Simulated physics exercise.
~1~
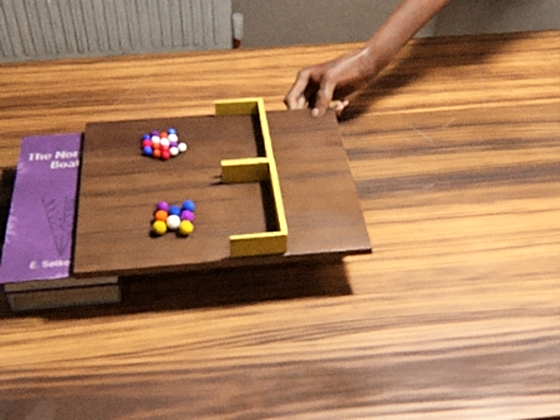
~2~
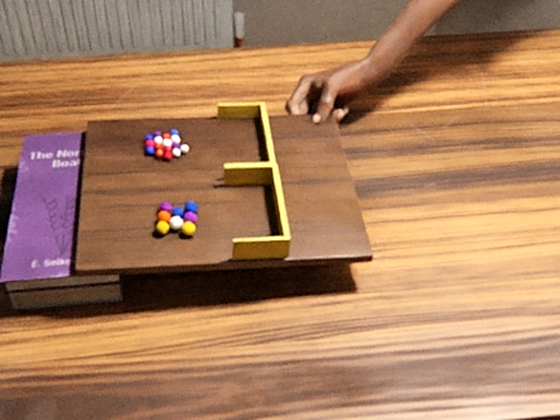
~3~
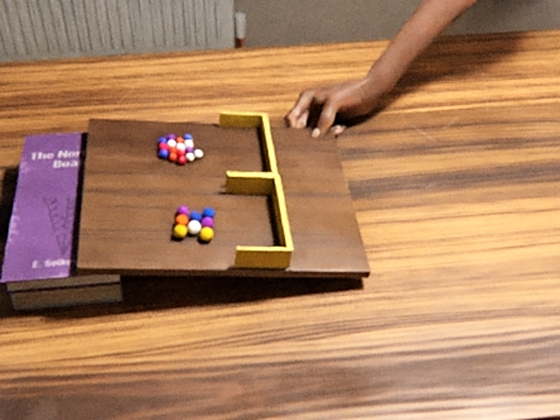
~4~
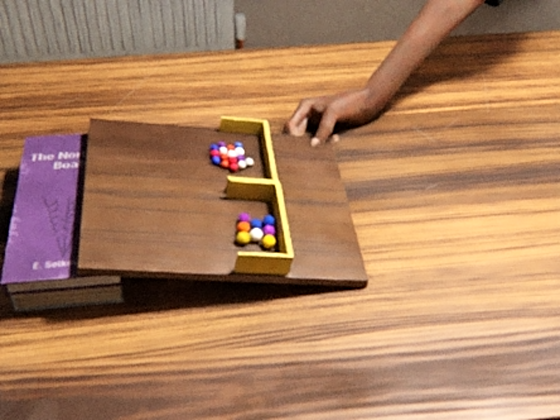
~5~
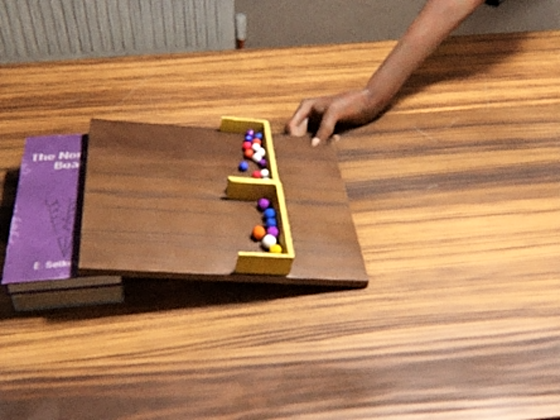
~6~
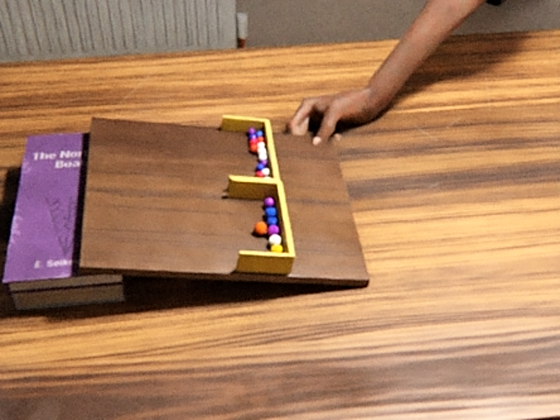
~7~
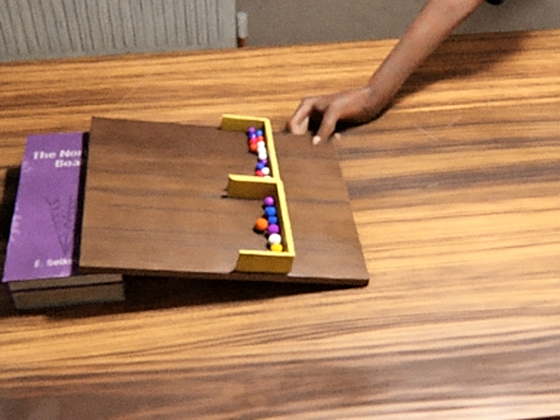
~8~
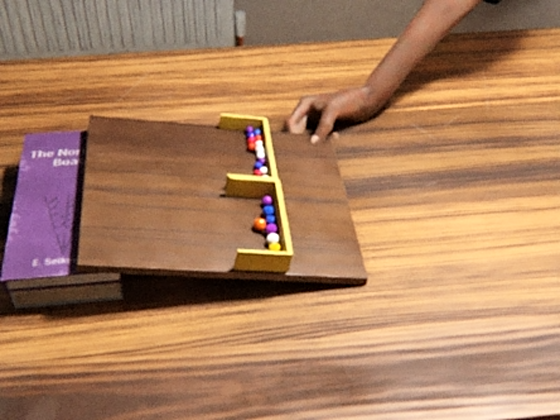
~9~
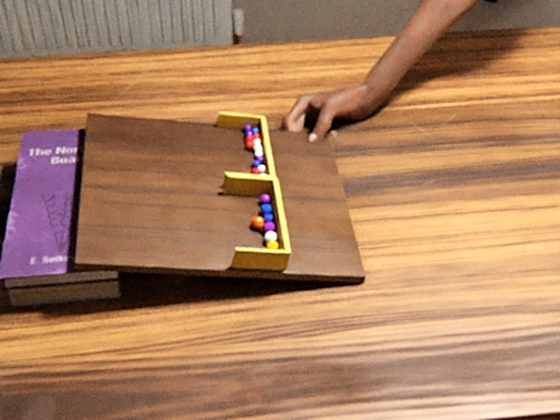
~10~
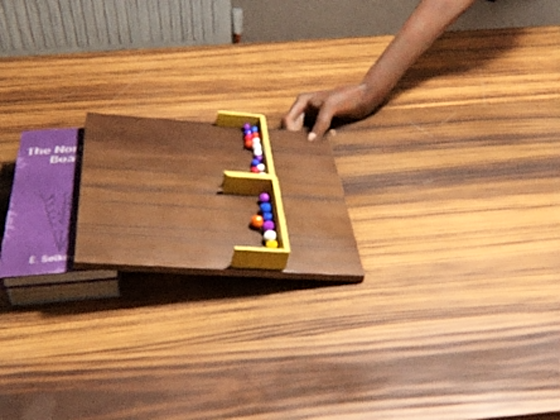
Two small clusters of bright, multicoloured balls sit on a dark wooden board, seen from above at an angle by a slightly swaying camera. The board's left end rests on books with a purple cover, on a striped wood table near a pale radiator, and yellow strips stand across its right half. A hand at the upper right lowers that end until the board slopes gently. Both clusters move right down the slope, the near one reaching its strip first. They spread into short lines against the yellow strips and stay there, the hand still beside the board.
